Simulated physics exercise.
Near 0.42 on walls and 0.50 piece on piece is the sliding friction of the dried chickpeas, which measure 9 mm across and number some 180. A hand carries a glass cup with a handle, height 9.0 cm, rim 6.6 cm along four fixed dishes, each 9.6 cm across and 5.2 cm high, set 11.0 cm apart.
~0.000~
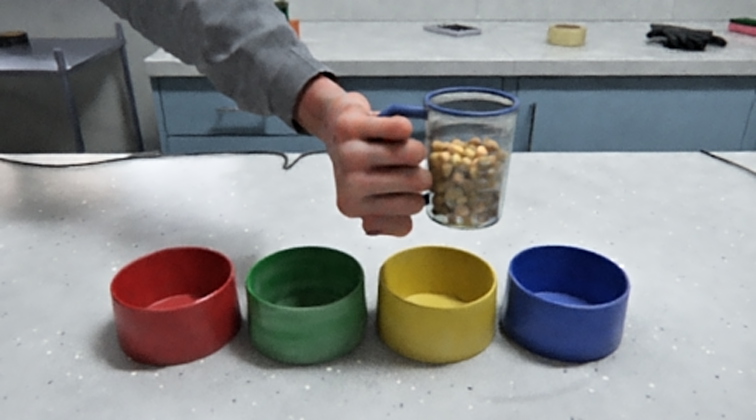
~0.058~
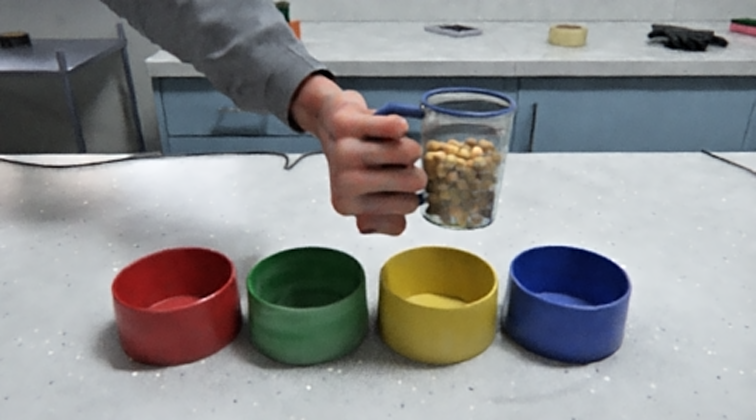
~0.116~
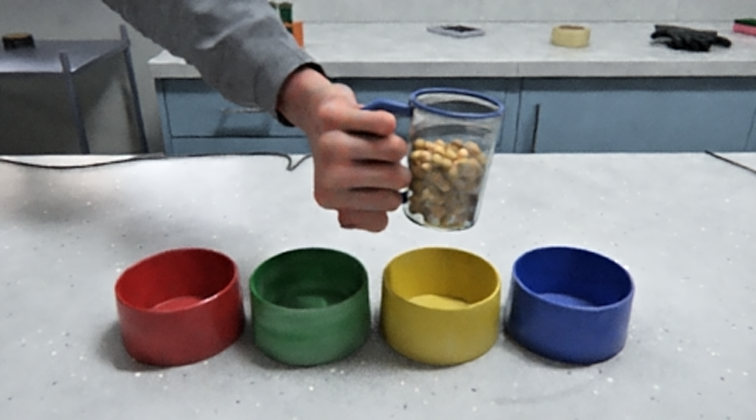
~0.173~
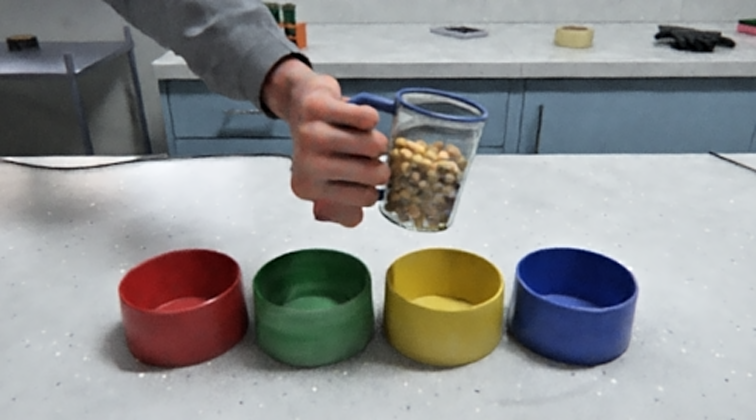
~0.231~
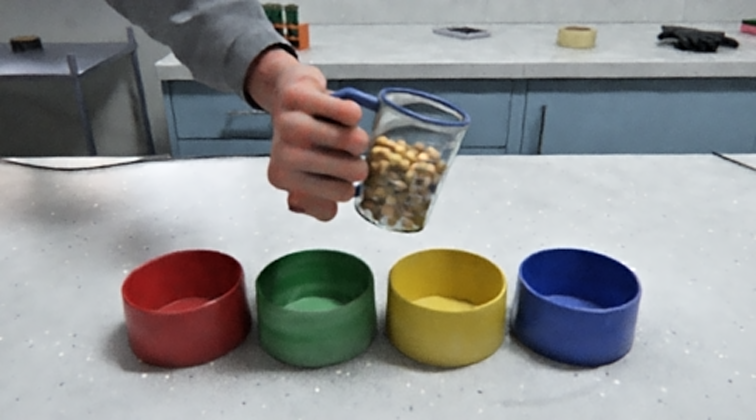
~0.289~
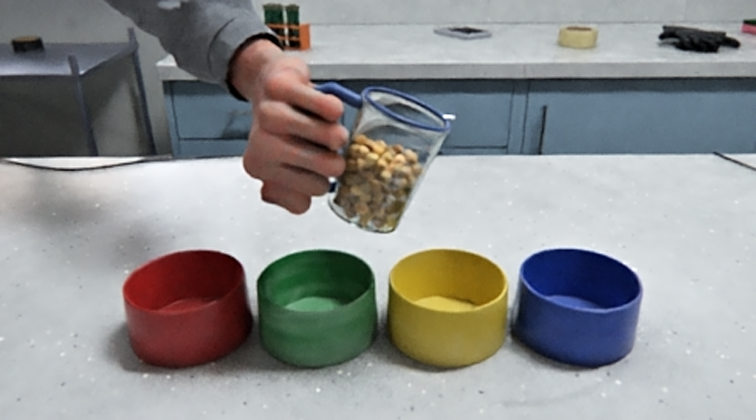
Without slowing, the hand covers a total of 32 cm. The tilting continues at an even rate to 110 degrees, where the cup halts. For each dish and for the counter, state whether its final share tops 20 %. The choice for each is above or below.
Red dish - above it, blue dish - below it, green dish - below it, yellow dish - below it, counter - below it.
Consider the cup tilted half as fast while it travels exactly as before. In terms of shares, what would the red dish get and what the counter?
Result - red dish: 100; counter: 0.
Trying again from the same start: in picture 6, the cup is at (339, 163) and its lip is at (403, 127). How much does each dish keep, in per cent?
Red: 100 / blue: 0 / green: 0 / yellow: 0.
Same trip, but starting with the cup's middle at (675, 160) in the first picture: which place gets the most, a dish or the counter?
Green.
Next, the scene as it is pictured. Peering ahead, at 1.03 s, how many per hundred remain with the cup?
Roughly 100 per cent, give or take.
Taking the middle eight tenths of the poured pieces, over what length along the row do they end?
Length: Approx. 5 cm.
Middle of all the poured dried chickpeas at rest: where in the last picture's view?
Approximately (186, 313) in the last picture.
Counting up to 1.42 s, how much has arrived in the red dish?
Estimate: Near 15 %.
Then, at 0.73 s, tilt 64 degrees; cup holds 100 %.
After 1.03 s, tilt 93 degrees; cup holds 100 %.
Then, at 1.42 s, tilt 110 degrees; cup holds 80 %, red 15 %.
At rest (2.7 s), red 100 %, blue 0 %, green 0 %, yellow 0 %, counter 0 %.
